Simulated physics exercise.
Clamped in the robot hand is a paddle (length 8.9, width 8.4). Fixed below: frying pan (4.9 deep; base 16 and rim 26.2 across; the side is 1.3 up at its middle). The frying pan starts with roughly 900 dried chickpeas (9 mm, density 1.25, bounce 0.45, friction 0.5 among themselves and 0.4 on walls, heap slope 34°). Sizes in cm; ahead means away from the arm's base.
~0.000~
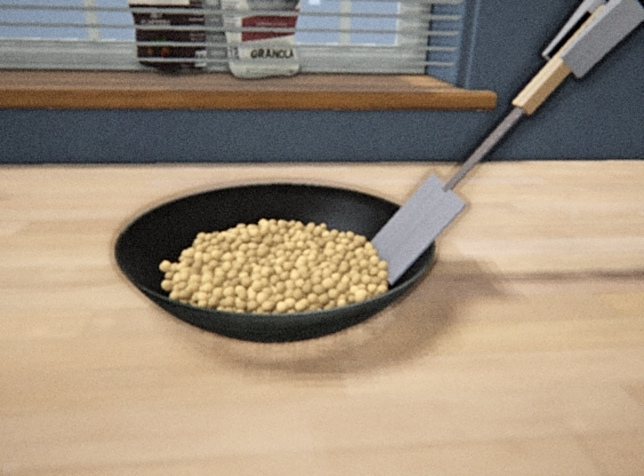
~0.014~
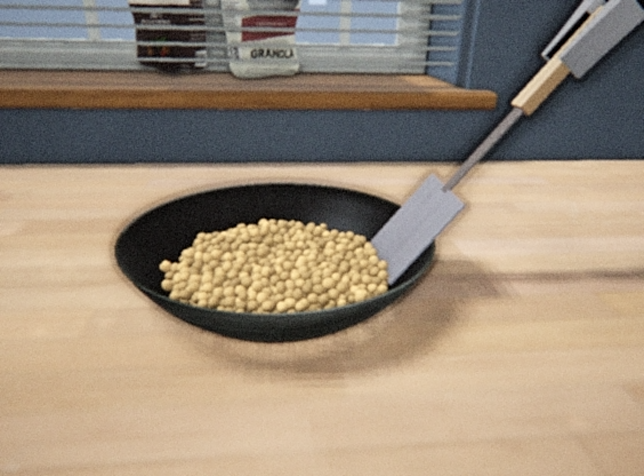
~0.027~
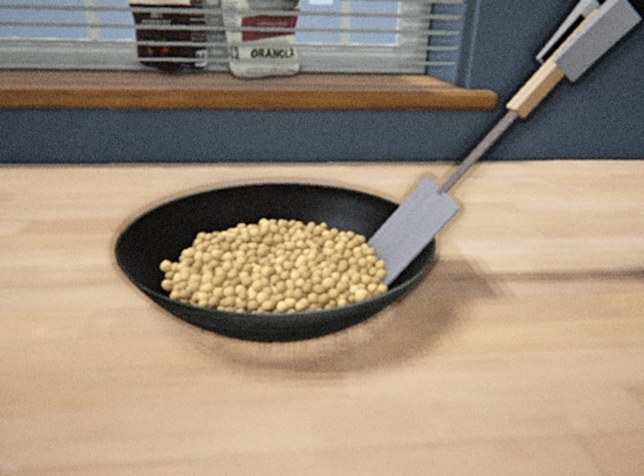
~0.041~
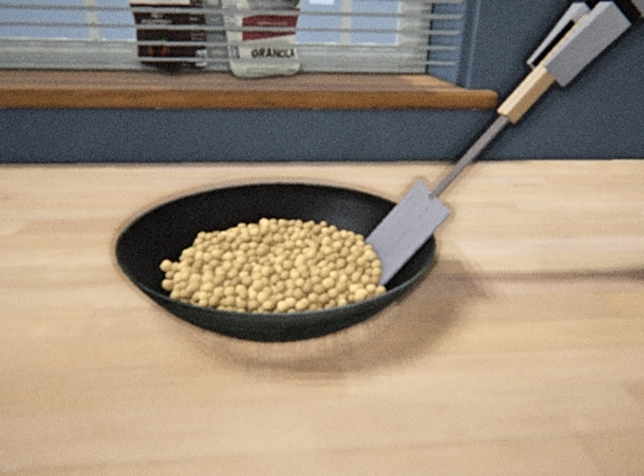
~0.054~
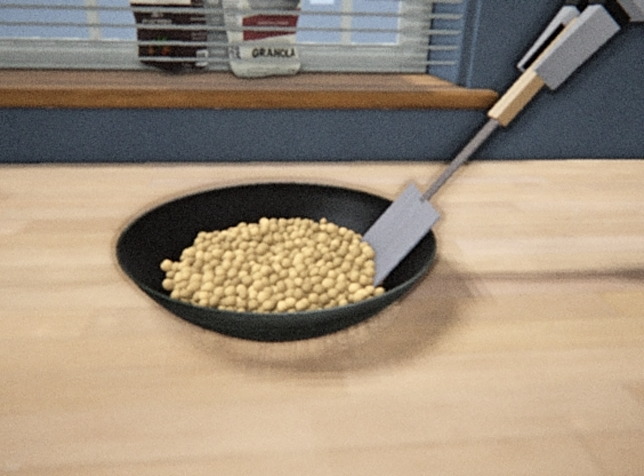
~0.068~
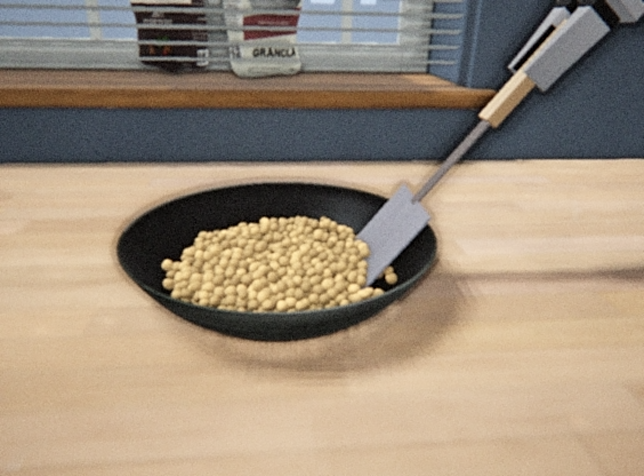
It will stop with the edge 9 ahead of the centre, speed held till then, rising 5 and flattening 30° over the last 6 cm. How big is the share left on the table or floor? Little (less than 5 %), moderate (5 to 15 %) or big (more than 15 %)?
On the table or floor the share is moderate, 5 to 15 %.
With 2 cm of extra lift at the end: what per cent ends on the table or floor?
Some 5 per cent.
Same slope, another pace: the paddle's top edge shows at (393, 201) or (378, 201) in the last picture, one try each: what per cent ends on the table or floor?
Some 20 and 25 per cent.
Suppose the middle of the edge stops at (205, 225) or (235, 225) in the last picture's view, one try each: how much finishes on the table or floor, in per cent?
About 0 and 0 per cent.
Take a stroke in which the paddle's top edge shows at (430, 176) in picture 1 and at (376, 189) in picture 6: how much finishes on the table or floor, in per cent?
About 20 per cent.
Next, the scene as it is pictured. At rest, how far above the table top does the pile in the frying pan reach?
Some 5.5 cm.
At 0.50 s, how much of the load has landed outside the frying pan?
Roughly 10 per cent.
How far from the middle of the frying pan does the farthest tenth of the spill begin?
About 40 cm.
After 0.16 s, sloping 52°, highest piece 4 above the table; 900 in the frying pan.
After 0.26 s, sloping 42°, highest piece 6 above the table; 900 in the frying pan.
After 0.50 s, sloping 22°, highest piece 5 above the table; 813 in the frying pan, 85 on the table or floor, 2 on the blade or in flight.
After 1.55 s, sloping 22°, highest piece 5 above the table; 813 in the frying pan, 87 on the table or floor.
In the end, 813 in the frying pan, 87 on the table or floor. That is 10 % on the table or floor.
